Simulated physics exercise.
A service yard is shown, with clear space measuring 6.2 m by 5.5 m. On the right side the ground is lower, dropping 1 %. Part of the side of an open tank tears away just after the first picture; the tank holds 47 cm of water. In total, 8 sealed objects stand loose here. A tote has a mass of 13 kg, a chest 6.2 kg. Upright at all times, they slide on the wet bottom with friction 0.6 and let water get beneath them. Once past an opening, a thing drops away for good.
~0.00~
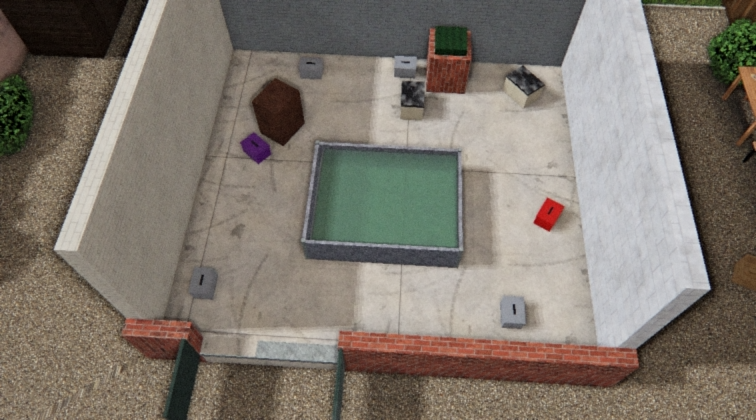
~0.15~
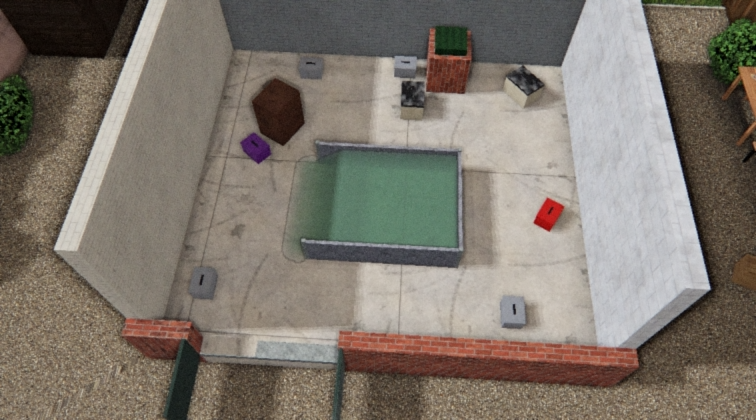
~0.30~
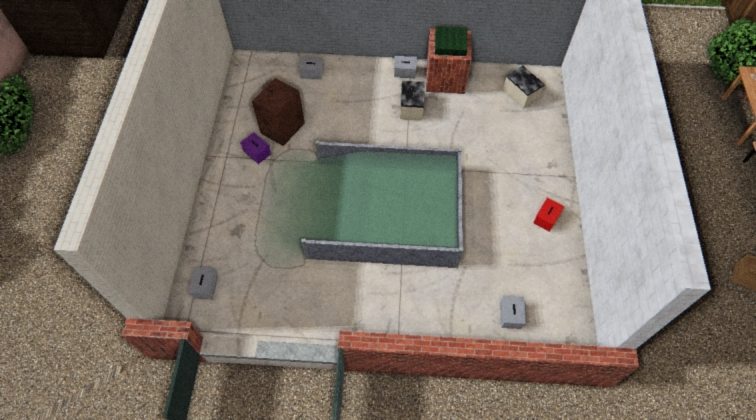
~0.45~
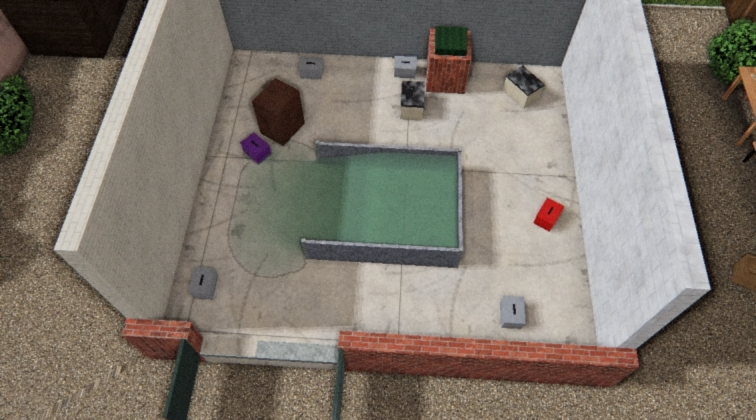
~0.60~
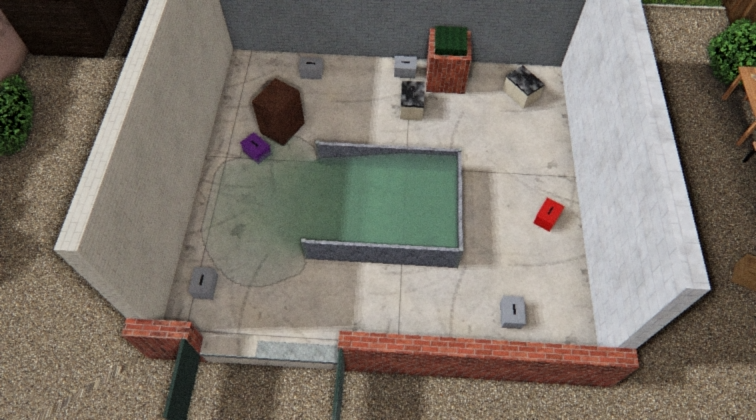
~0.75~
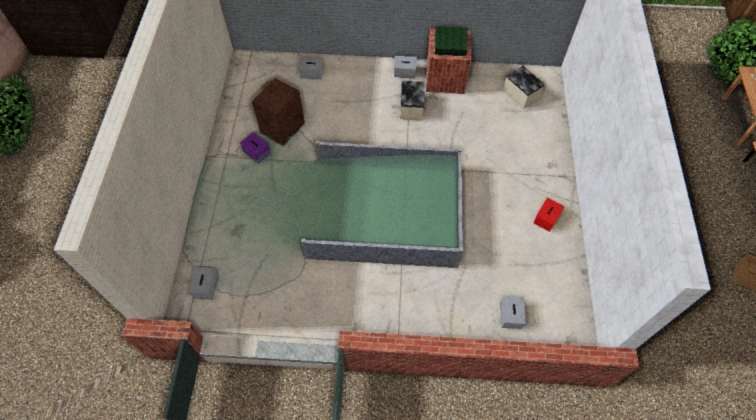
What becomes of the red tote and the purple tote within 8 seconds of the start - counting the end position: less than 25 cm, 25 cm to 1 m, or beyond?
As for distance, the red tote moves only negligibly and the purple tote ends up well away.
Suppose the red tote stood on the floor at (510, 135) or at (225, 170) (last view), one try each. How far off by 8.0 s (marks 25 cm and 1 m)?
Nearly still; swept far.
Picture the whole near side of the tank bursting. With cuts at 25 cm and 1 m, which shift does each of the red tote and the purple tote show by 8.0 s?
The red tote drifts a bit; the purple tote remains where it was.
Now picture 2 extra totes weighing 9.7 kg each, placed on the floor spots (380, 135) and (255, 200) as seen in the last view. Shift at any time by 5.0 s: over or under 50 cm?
Order kept: Falls short, exceeds it.
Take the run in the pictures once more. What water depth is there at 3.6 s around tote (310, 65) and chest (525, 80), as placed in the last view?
Close to 8 and 0 centimetres.
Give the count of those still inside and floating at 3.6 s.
1.
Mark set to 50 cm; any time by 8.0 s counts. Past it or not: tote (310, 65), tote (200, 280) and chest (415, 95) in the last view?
In sequence - crossed the line; crossed the line; crossed the line.
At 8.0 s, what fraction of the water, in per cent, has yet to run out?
Still held: Near 78 %.
After 1.6 s the red tote is near (550, 211), 0.0 m from its start, aground; the purple tote is near (226, 132), 0.5 m from its start, afloat; 0 of 8 are out; 1 afloat.
After 3.6 s the red tote is near (550, 211), 0.0 m from its start, aground; the purple tote is near (292, 54), 2.1 m from its start, afloat; 1 of 8 are out; 1 afloat.
After 5.6 s the red tote is near (550, 211), 0.0 m from its start, aground; the purple tote is near (344, 68), 2.2 m from its start, aground; 1 of 8 are out; 0 afloat.
After 8.0 s the red tote is near (550, 211), 0.0 m from its start, aground; the purple tote is near (344, 68), 2.2 m from its start, aground; 1 of 8 are out; 1 afloat.
